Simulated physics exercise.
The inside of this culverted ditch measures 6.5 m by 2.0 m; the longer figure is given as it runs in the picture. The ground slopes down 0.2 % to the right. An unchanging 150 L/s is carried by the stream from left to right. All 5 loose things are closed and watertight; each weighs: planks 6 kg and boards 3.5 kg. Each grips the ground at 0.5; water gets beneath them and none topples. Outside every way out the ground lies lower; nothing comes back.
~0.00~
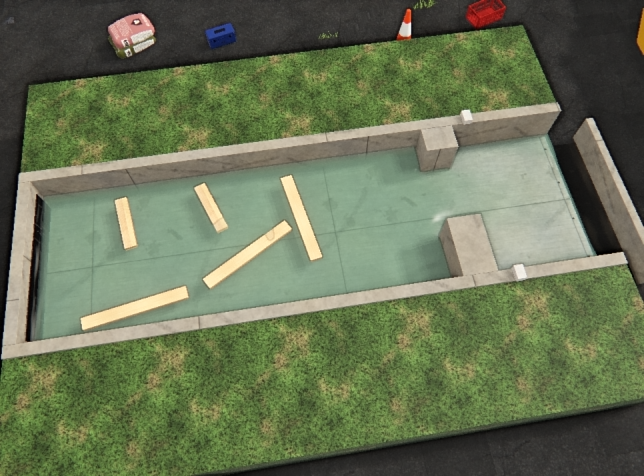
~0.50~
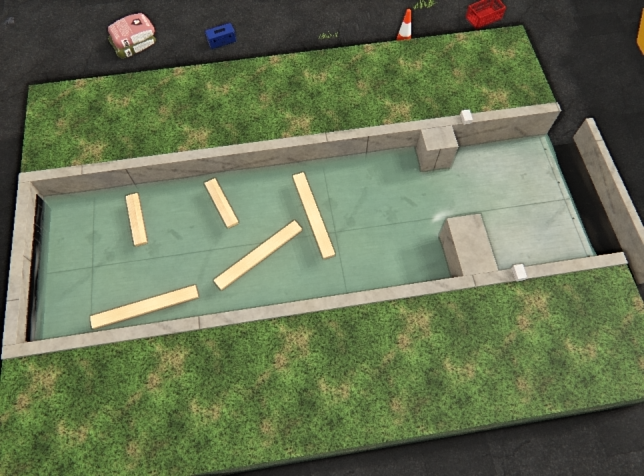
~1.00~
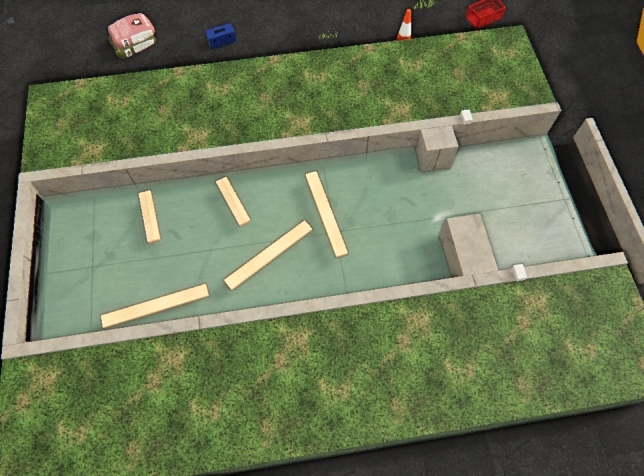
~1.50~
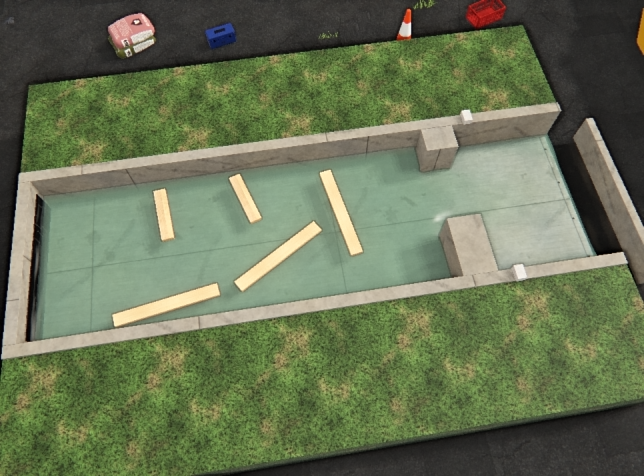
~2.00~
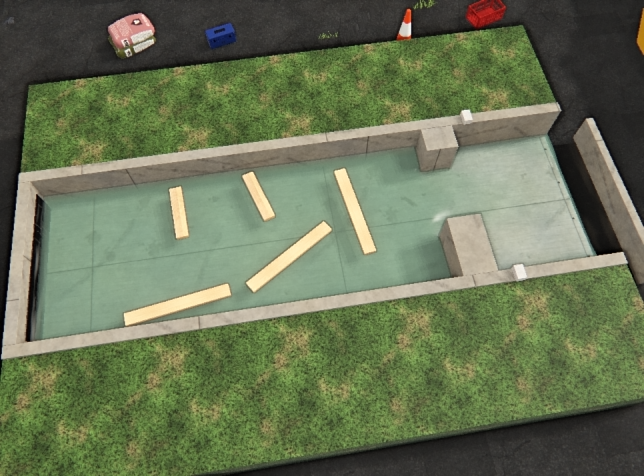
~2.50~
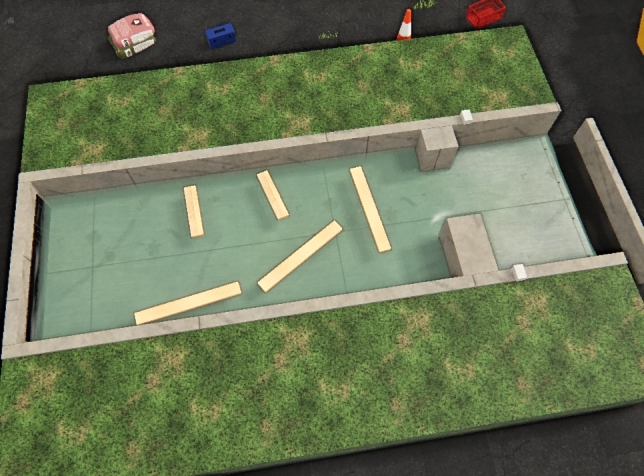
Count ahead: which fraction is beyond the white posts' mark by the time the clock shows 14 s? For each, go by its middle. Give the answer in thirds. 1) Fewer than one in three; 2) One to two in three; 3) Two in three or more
The answer is 1.
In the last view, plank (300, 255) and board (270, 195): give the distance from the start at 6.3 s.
150 cm, 200 cm.
After 3.5 s 0 of 5 are over the mark; 5 afloat.
After 6.3 s 0 of 5 are over the mark; 5 afloat.
After 10.0 s 0 of 5 are over the mark; 5 afloat.
After 14.0 s 0 of 5 are over the mark; 5 afloat.
